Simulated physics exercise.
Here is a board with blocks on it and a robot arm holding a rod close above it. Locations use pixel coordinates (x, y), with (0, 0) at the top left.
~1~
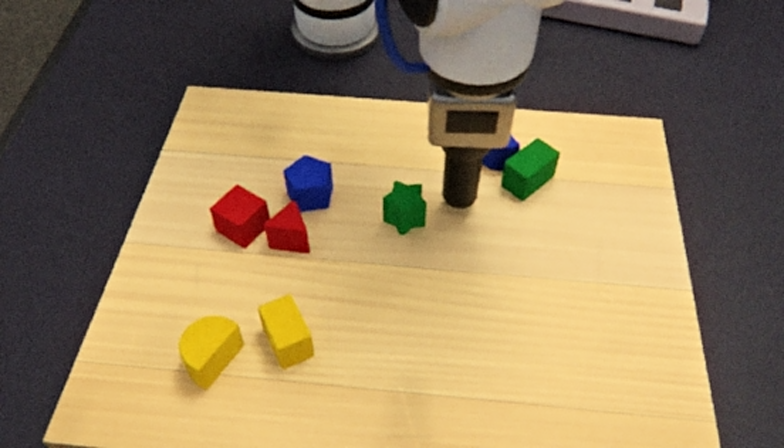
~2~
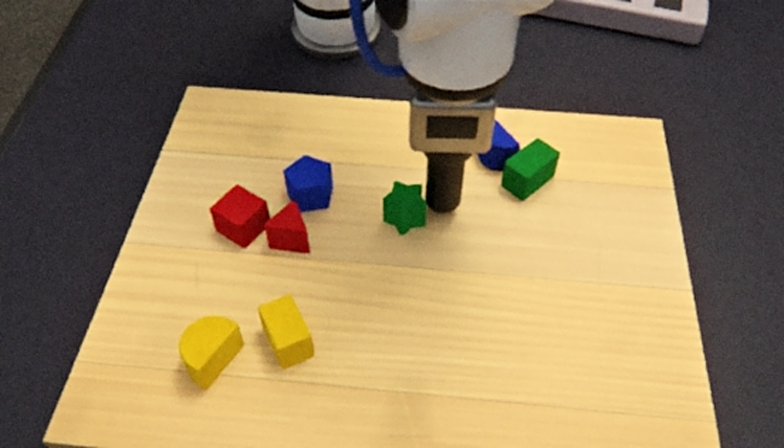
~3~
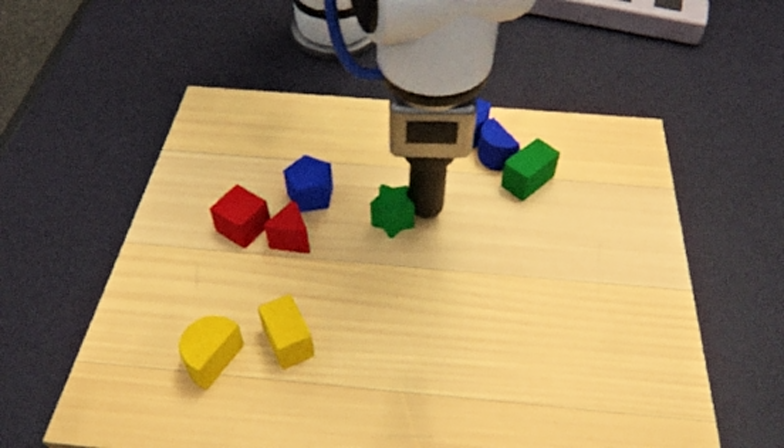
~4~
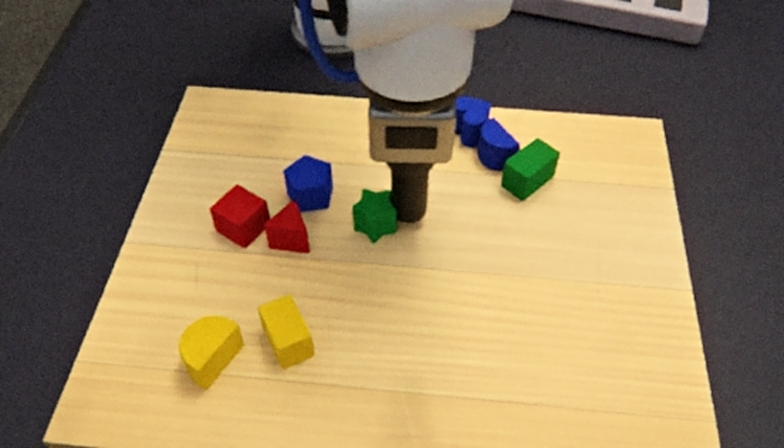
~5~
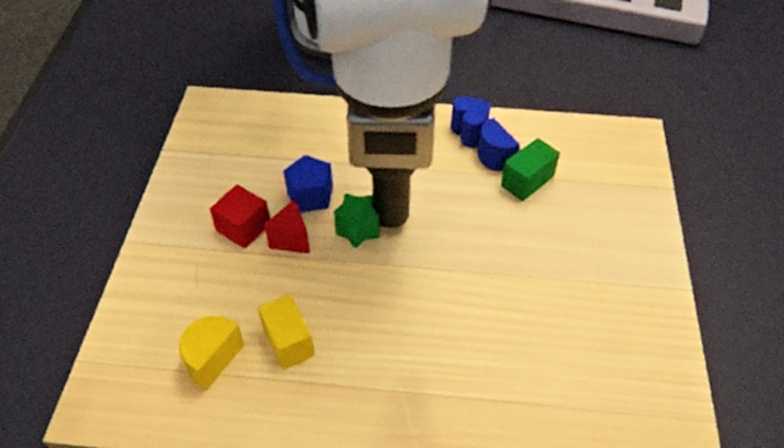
On a wooden board scattered with red, blue, yellow and green blocks, a robot arm moved its dark rod left to the green star-shaped block, then pushed it a short way left.
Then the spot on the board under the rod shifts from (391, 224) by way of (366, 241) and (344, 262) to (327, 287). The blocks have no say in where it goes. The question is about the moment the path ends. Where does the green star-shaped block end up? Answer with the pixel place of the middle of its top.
Around pixel (312, 224).
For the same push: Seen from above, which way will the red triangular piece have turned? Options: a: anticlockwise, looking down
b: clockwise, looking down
The correct letter is b.
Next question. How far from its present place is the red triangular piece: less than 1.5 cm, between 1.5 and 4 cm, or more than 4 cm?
The smallest band: Under 1.5 cm.
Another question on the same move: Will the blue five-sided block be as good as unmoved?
It seems so.
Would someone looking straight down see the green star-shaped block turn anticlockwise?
I expect not.
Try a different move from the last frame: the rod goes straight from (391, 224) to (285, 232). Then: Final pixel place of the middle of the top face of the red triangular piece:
It sits at (220, 244).
The first path, step by step. Halfway along, rod at (354, 242); green star-shaped block at (320, 218), turned 35° clockwise.
At the end, rod at (326, 279); yellow oblong block in place; red triangular piece at (279, 215), turned 20° clockwise; blue five-sided block in place; green star-shaped block at (312, 224), turned 55° clockwise.
